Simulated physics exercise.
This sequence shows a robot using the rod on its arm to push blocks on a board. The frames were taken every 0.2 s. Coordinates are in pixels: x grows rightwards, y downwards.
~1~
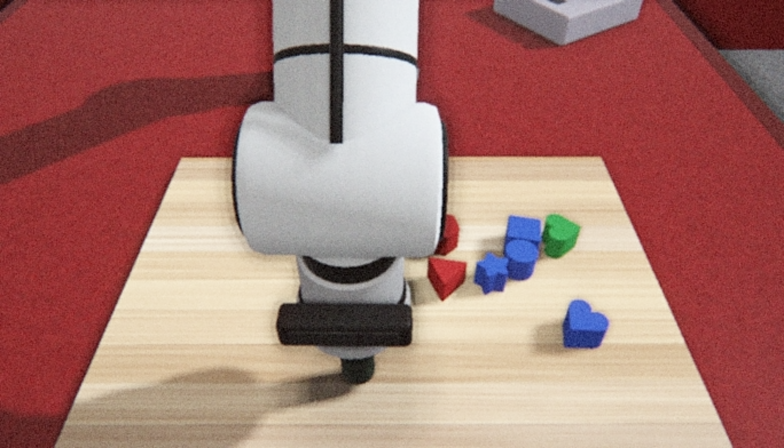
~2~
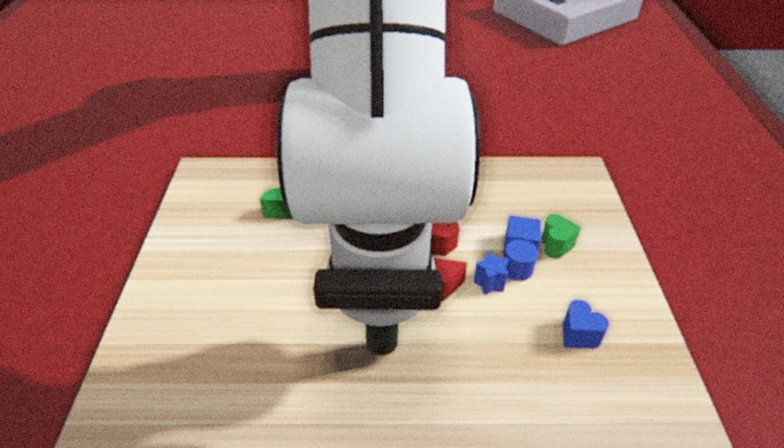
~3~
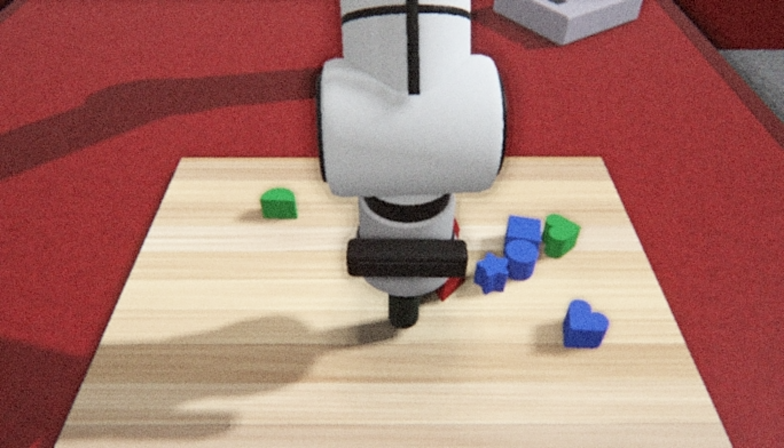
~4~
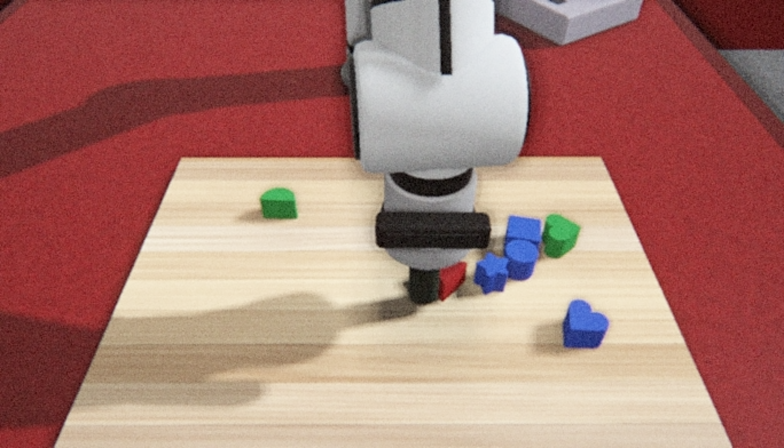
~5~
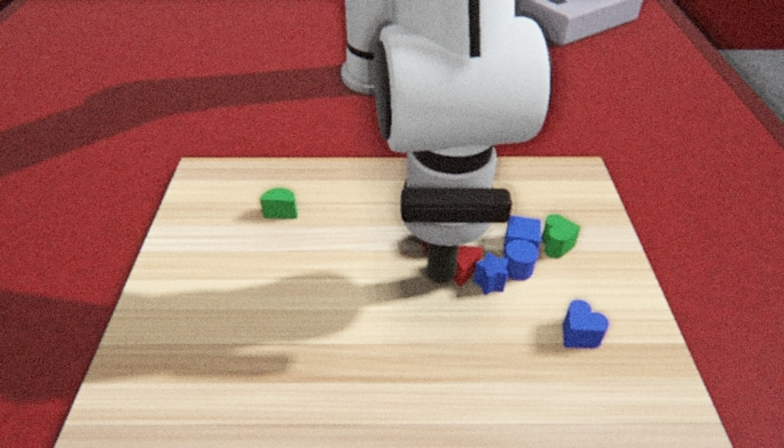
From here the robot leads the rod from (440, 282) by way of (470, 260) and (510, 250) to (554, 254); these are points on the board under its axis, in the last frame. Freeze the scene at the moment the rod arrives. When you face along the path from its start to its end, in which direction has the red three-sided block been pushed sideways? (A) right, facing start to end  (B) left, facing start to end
My pick is B.
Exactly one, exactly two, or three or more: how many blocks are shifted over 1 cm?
I predict three or more.
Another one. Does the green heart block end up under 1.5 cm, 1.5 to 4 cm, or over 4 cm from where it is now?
Overall it shifts more than 4 cm.
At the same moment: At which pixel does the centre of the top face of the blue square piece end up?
Somewhere near (581, 224).
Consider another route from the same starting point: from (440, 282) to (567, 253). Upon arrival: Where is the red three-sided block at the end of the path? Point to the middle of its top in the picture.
I'd say the red three-sided block ends with its top centre at (500, 226).
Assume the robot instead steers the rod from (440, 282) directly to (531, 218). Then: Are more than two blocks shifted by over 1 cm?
I expect so.
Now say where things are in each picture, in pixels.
In the first picture, rod tip at (358, 372); block tops, red three-sided block at (447, 267); blue round block at (522, 250); blue square piece at (525, 227); green heart block at (562, 227).
In the second picture, rod at (382, 344); blocks unchanged.
In the third picture, rod at (403, 318); blocks unchanged.
In the fourth picture, rod at (423, 295); blocks unchanged.
In the fifth picture, rod at (441, 274); red three-sided block at (463, 253); blue round block at (522, 250); blue square piece at (525, 227); green heart block at (562, 227).
On the path given first. One third of the way, rod at (472, 251); red three-sided block at (492, 230).
Two thirds of the way, rod at (512, 241); red three-sided block at (510, 213), turned 50° anticlockwise; blue round block at (526, 252); blue square piece at (544, 225); green heart block at (574, 224).
At the end, rod at (556, 246); red three-sided block at (511, 213), turned 55° anticlockwise; blue round block at (527, 252); blue square piece at (581, 224), turned 40° anticlockwise; green heart block at (603, 213), turned 30° anticlockwise.
